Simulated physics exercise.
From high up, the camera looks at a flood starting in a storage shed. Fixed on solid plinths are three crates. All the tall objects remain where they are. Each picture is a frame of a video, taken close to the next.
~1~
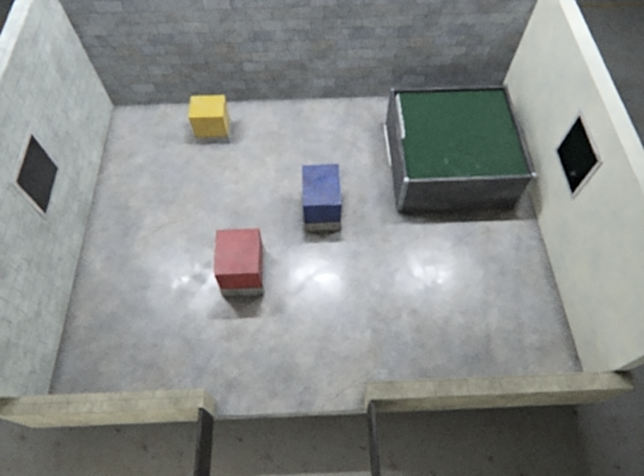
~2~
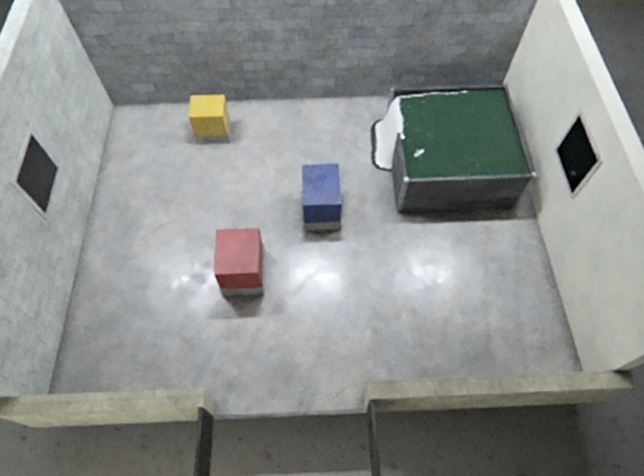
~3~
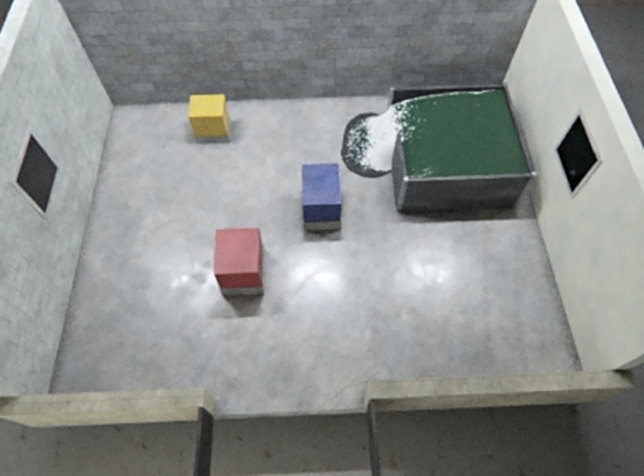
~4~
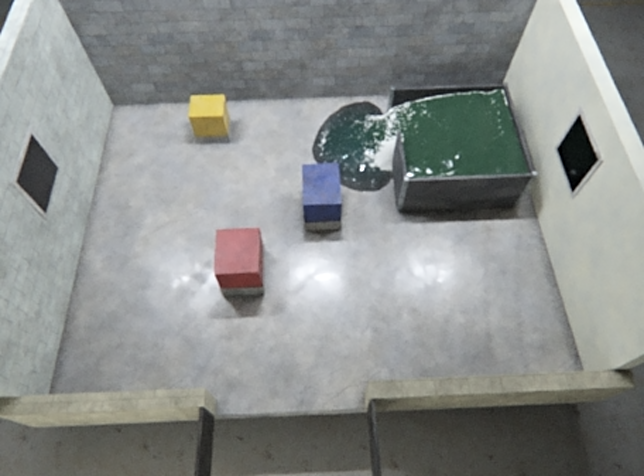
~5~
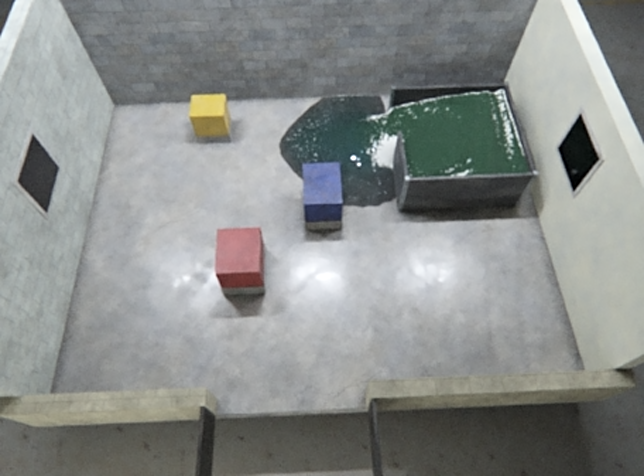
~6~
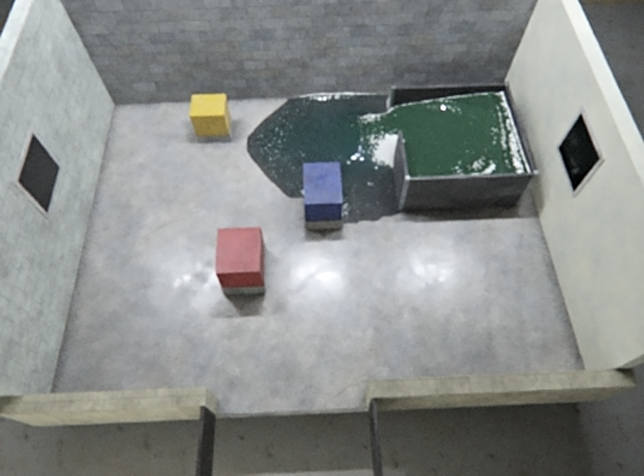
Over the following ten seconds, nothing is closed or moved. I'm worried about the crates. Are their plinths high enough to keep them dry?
In order: The blue crate comes through untouched; the red crate comes through untouched; the yellow crate comes through with water on it.
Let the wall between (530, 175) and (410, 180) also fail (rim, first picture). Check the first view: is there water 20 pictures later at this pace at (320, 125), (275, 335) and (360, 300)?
Taking the points one after the other, they come out not soaked, inundated and inundated.
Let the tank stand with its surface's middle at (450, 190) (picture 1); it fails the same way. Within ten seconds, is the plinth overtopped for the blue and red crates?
Blue crate is reached, red crate is untouched.
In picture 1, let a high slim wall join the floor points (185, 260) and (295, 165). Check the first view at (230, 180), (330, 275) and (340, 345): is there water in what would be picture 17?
As listed: Wet, clear, not flooded.
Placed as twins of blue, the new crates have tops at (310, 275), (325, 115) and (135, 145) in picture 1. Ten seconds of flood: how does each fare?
Going in order, the first crate remains untouched, the second gets reached, while the third remains untouched.
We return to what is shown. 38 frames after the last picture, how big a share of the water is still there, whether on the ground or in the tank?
About 100 %.
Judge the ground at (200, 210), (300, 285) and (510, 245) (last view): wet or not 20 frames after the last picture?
First spot swamped, second spot clear, third spot clear.
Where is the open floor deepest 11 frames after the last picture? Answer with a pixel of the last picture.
Roughly at pixel (236, 121).
A moment on, water covers 25 % of the floor; the blue crate water round its plinth, the red crate not reached, the yellow crate water round its plinth.
Next, water covers 40 % of the floor; the blue crate water round its plinth, the red crate water round its plinth, the yellow crate water round its plinth.
Then, water covers 45 % of the floor; the blue crate water round its plinth, the red crate water round its plinth, the yellow crate water round its plinth.
Later, water covers 65 % of the floor; the blue crate water round its plinth, the red crate water round its plinth, the yellow crate water round its plinth.
In the end, water covers 100 % of the floor; the blue crate stayed above the water, the red crate stayed above the water, the yellow crate was topped.
